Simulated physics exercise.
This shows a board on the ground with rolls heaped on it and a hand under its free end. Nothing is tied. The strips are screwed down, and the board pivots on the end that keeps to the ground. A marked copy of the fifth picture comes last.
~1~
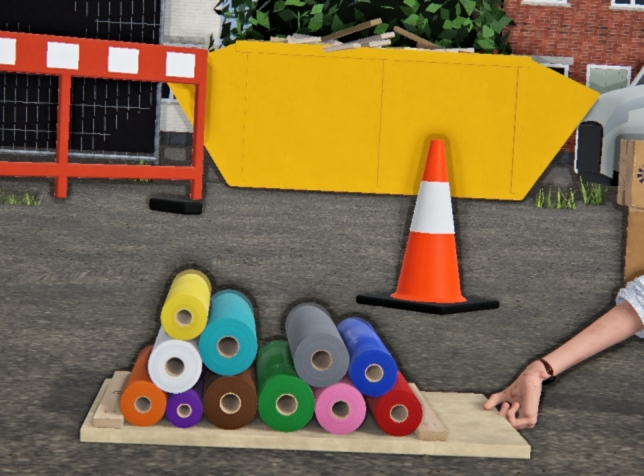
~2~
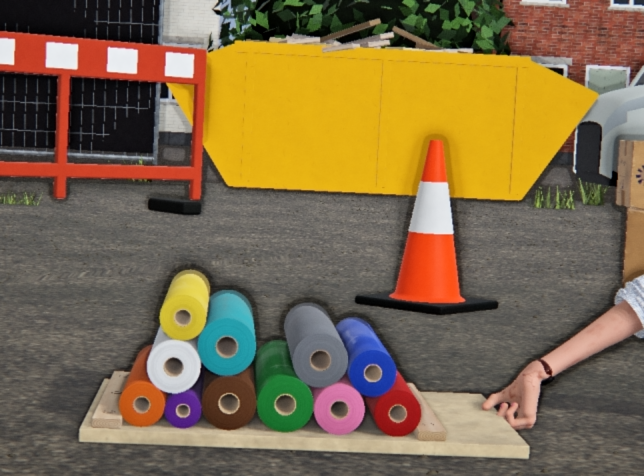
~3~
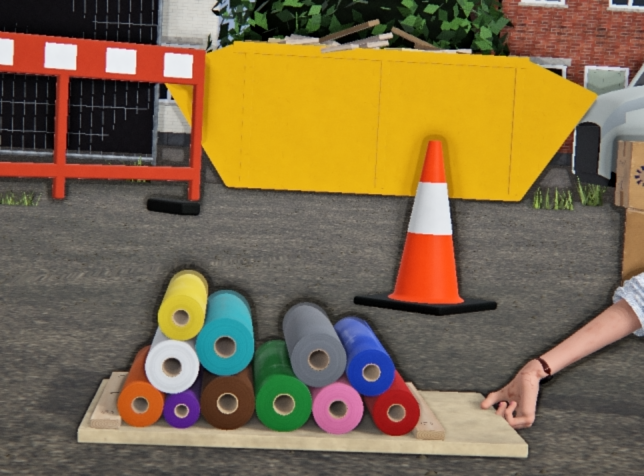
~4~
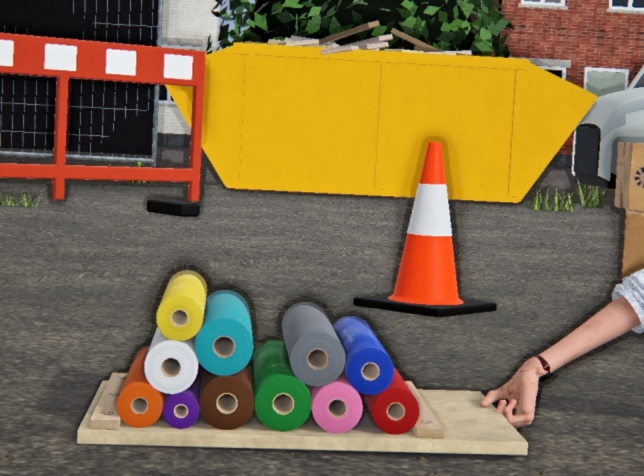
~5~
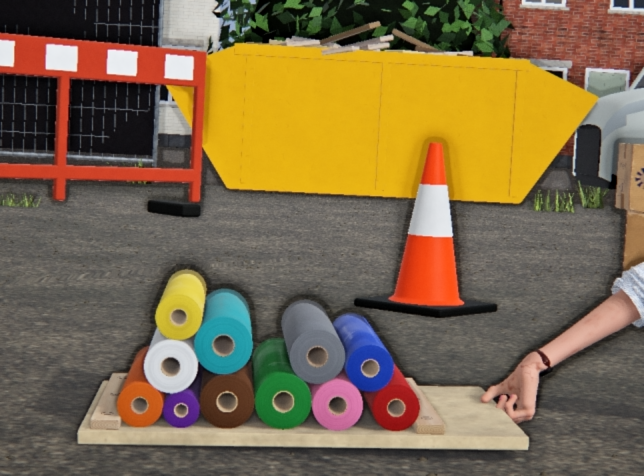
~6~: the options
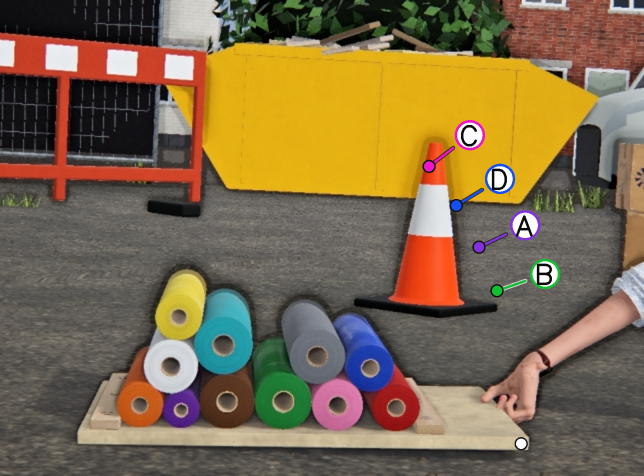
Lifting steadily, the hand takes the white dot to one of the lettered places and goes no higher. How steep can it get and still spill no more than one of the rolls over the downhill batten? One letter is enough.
Mark A is as high as it can go.
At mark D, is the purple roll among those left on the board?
No, with D.
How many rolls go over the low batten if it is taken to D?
The count is eleven.
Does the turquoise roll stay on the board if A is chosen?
Yes, with A.
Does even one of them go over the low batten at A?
Yes, at A.
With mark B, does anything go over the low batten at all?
At B: Yes.
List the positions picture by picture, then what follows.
The first frame shows red roll (399, 413); white roll (175, 366); turquoise roll (228, 347).
The second frame shows turquoise roll (227, 347); grey roll (320, 360).
The third frame shows board (299, 411); red roll (397, 412); blue roll (371, 372); purple roll (181, 410).
The fourth frame shows board (298, 410); orange roll (140, 405); purple roll (181, 411).
The fifth frame shows board (299, 408); orange roll (140, 405); purple roll (181, 410).
On the copy, A at (479, 247); B at (497, 291); C at (429, 166); D at (456, 206); the white dot at (521, 444).
On A. First, board at 17°.
Then, board at 28°.
Finally, board at 28°, one over the low batten (yellow).
By contrast, B one over the low batten (yellow); C eleven over the low batten; D eleven over the low batten.
